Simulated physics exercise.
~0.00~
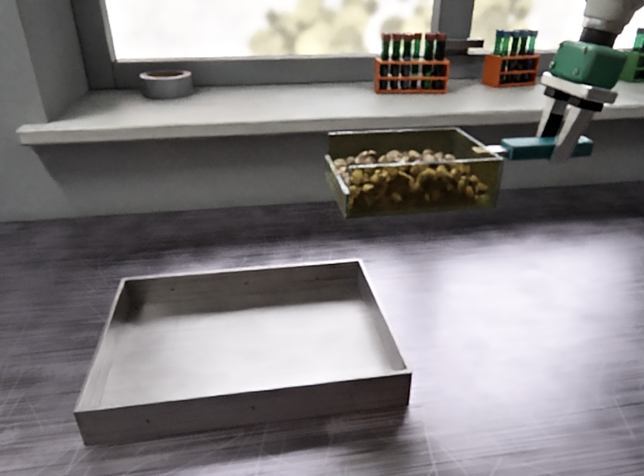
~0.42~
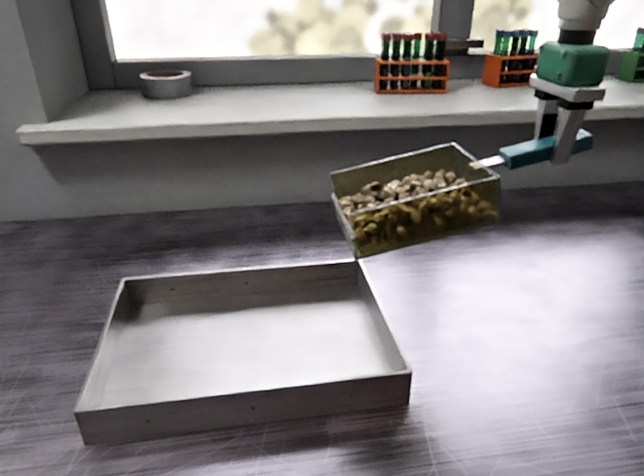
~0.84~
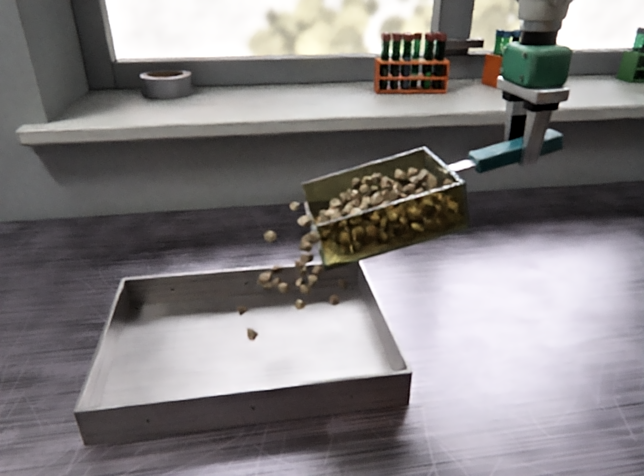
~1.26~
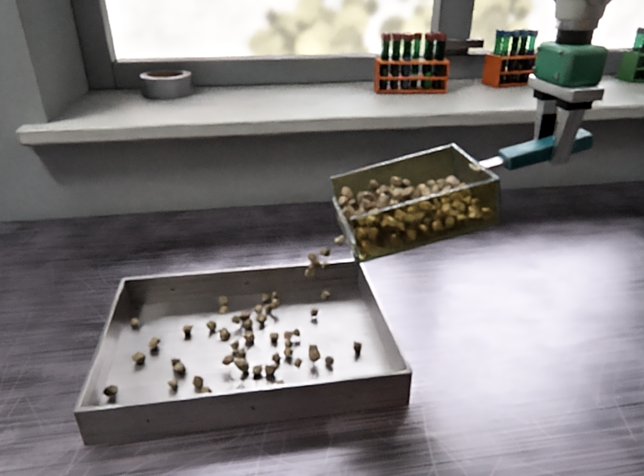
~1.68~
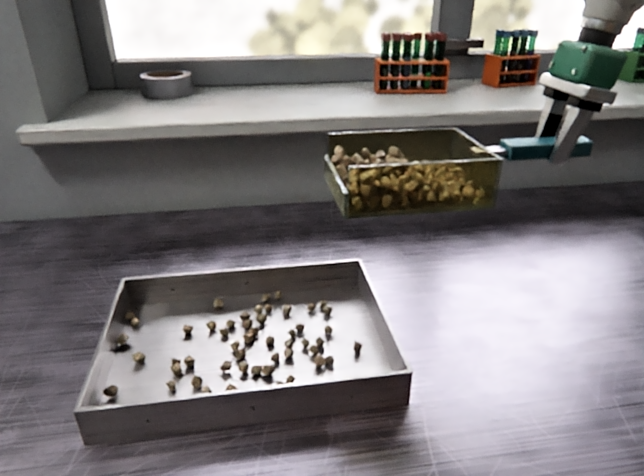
At first, a robotic gripper at the right holds a box full of small brown pebbles level above a dark table, with an empty gray tray below and to the left. The gripper tilts the box down toward the tray, and the pebbles stay inside. It then moves farther left, still tilted, and a stream of pebbles spills over the lower edge into the tray. The gripper draws the box back to the right as the last few drop. Finally, it levels the box, still holding most of the pebbles, while a smaller share lies scattered across the tray.
